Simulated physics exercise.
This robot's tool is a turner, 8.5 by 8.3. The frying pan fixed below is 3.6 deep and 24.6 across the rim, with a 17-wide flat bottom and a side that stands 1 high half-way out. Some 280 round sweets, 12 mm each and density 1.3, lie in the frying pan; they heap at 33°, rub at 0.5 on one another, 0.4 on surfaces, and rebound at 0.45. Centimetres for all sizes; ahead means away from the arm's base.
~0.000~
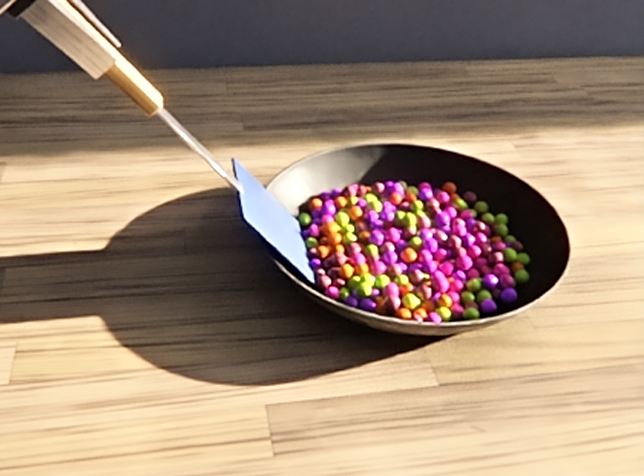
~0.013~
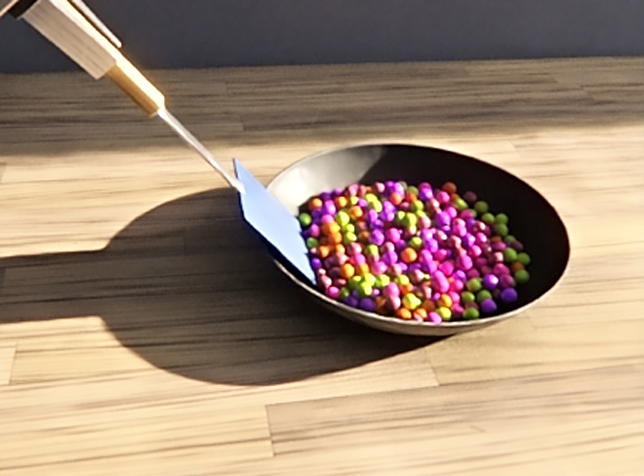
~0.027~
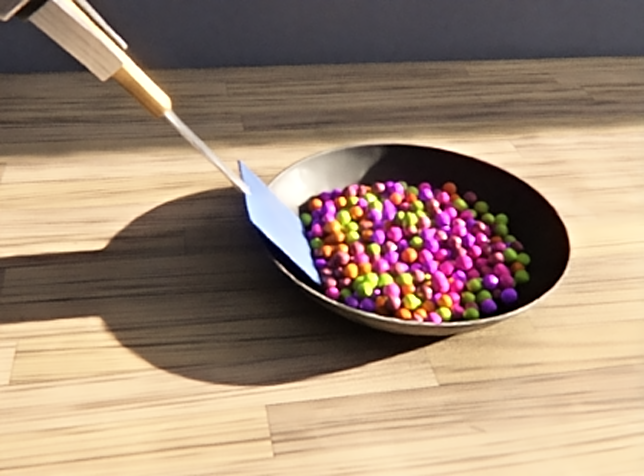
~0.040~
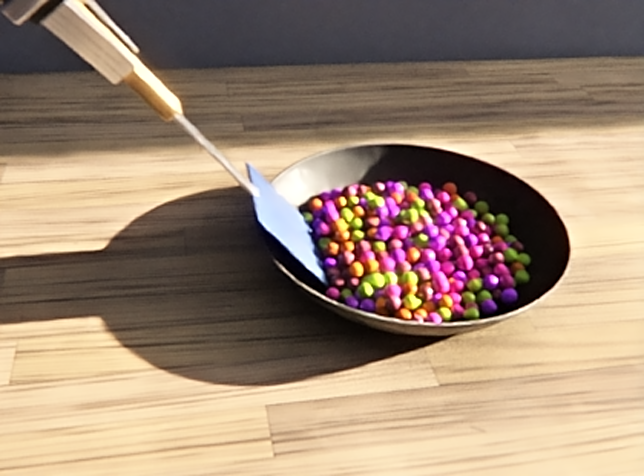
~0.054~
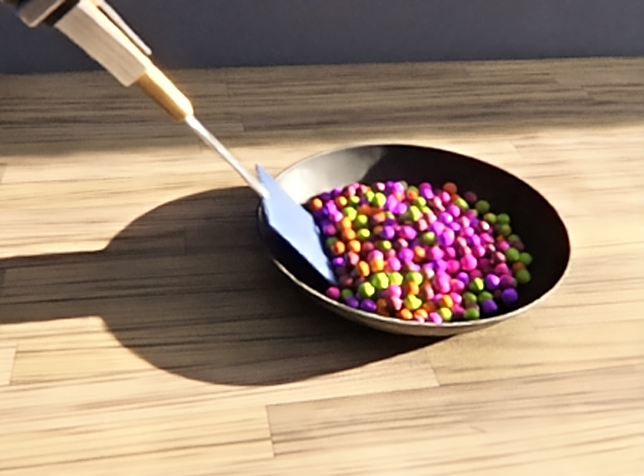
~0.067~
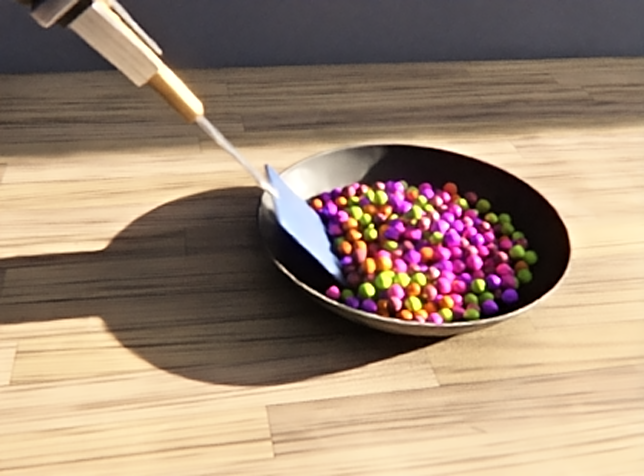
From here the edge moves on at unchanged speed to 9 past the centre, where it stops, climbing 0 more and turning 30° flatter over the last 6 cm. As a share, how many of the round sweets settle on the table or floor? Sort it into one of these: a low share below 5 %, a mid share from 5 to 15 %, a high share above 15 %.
A mid share, from 5 to 15 %.
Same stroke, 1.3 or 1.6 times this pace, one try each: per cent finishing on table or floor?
Some 15 and 15 per cent.
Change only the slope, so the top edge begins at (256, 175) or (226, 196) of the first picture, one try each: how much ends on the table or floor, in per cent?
About 10% and 10%.
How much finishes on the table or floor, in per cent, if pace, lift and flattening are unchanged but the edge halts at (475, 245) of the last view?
Roughly 0 per cent, I'd say.
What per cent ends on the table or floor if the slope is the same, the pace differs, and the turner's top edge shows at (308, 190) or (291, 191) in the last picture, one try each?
About 20 and 15 per cent.
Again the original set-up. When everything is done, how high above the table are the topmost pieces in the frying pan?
It reaches about 5.5 cm.
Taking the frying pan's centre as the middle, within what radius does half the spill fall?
18 cm or so.
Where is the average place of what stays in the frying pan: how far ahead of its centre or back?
It sits near 4.5 centimetres ahead of centre.
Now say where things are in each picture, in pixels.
Turner top edge at (238, 186), sloping 51°; upper third of the load around (401, 239), from x 305 to 520, top at y 185; 279 in the frying pan, in the first frame.
Turner top edge at (238, 187), sloping 51°; upper third of the load around (399, 239), from x 305 to 520, top at y 185, in the second frame.
Turner top edge at (243, 188), sloping 51°; upper third of the load around (402, 238), from x 305 to 525, top at y 185, in the third frame.
Turner top edge at (252, 190), sloping 51°; upper third of the load around (402, 237), from x 305 to 525, top at y 185, in the fourth frame.
Turner top edge at (262, 192), sloping 51°; upper third of the load around (411, 236), from x 305 to 525, top at y 185, in the fifth frame.
Turner top edge at (272, 192), sloping 51°; upper third of the load around (414, 236), from x 305 to 530, top at y 185; 279 in the frying pan, in the sixth frame.
After 0.17 s, sloping 51°, highest piece 3 above the table; 279 in the frying pan.
After 0.27 s, sloping 40°, highest piece 4 above the table; 279 in the frying pan.
After 0.53 s, sloping 21°, highest piece 5 above the table; 250 in the frying pan, 28 on the table or floor, 1 on the blade or in flight.
After 1.58 s, sloping 21°, highest piece 5 above the table; 250 in the frying pan, 29 on the table or floor.
At rest, 250 in the frying pan, 29 on the table or floor. That is 10 % on the table or floor.
